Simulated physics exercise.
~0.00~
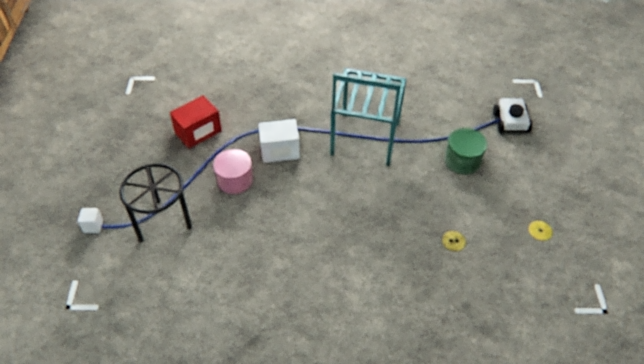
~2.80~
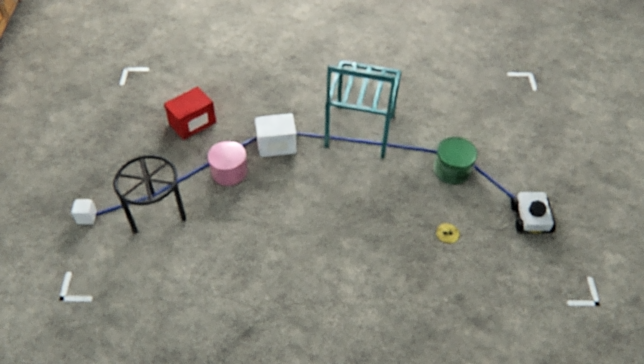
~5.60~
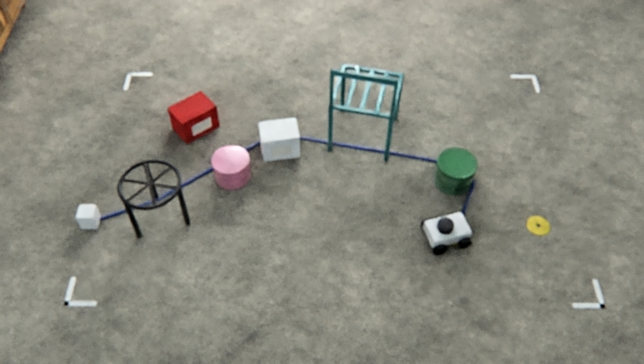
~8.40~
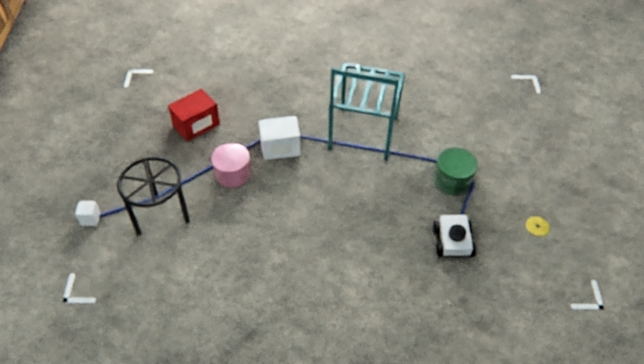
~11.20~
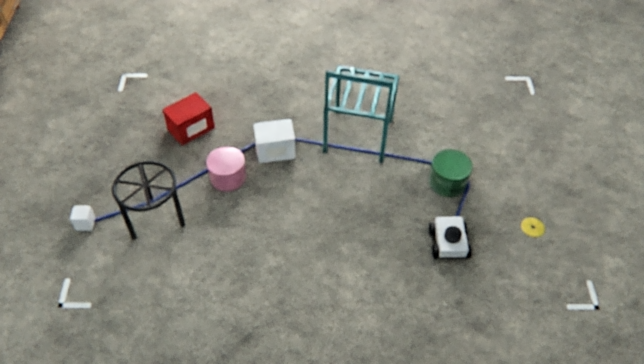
The video shows a small white cart tethered by a blue line that winds past a stool, tubs, boxes and a teal chair; it drives down to one yellow mark, then left to another, the line bending around the slightly shifted green bucket, and stops there.
